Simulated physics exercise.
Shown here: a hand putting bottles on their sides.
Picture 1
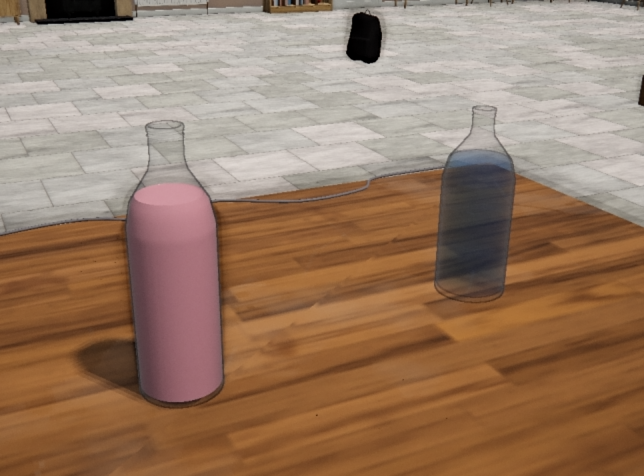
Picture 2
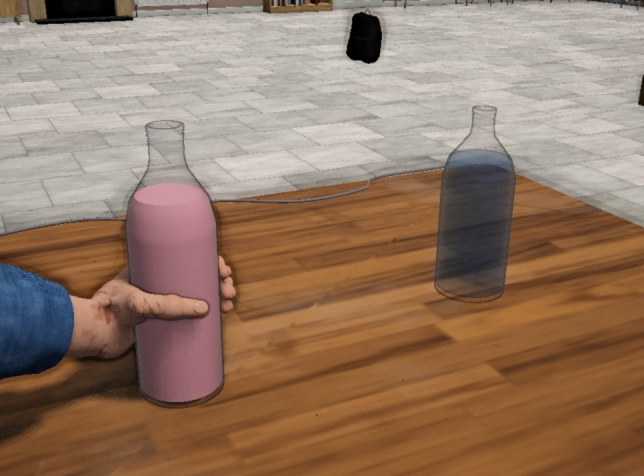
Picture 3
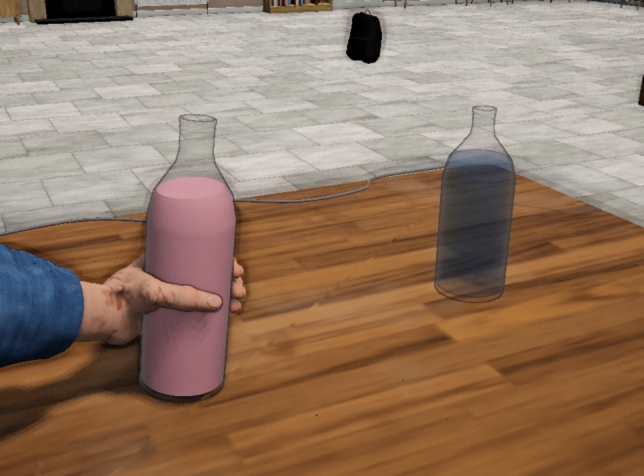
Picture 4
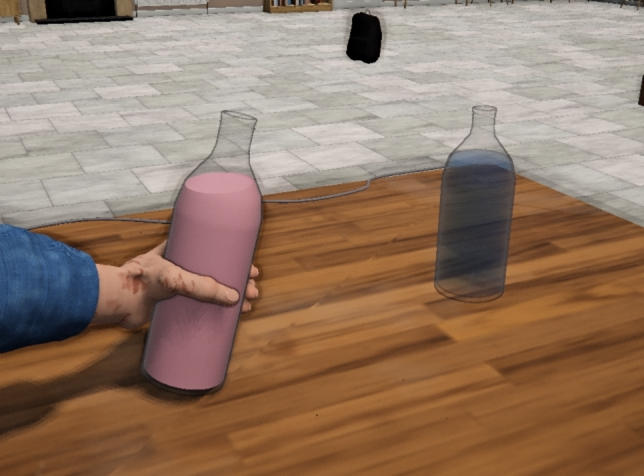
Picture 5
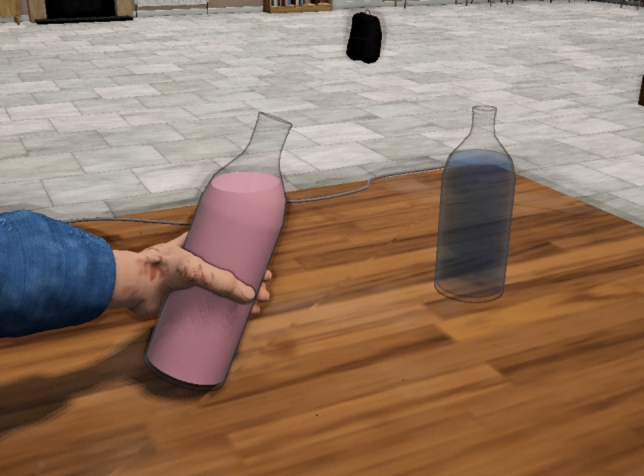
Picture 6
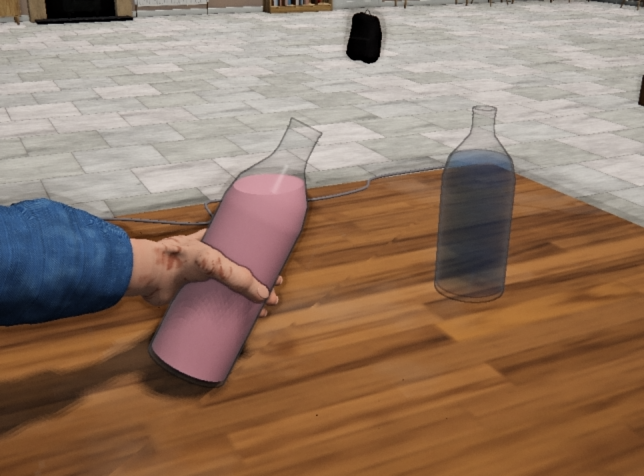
A hand in a blue sleeve reached in from the left, took hold of an open bottle of pink liquid and leaned it steadily to the right, while the dark blue bottle stood still.
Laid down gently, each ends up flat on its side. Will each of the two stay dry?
Left: No, right: No.
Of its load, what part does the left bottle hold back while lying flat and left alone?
About 35 %.
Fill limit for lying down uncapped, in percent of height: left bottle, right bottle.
About 24 per cent and 28 per cent.
Soon after, the left bottle is nearly down; left bottle, it is running out of the neck.
Later, the left bottle lies flat; left bottle, it is running out of the neck.
In the end, both lie flat; left bottle, it is running out of the neck; right bottle, it is running out of the neck.
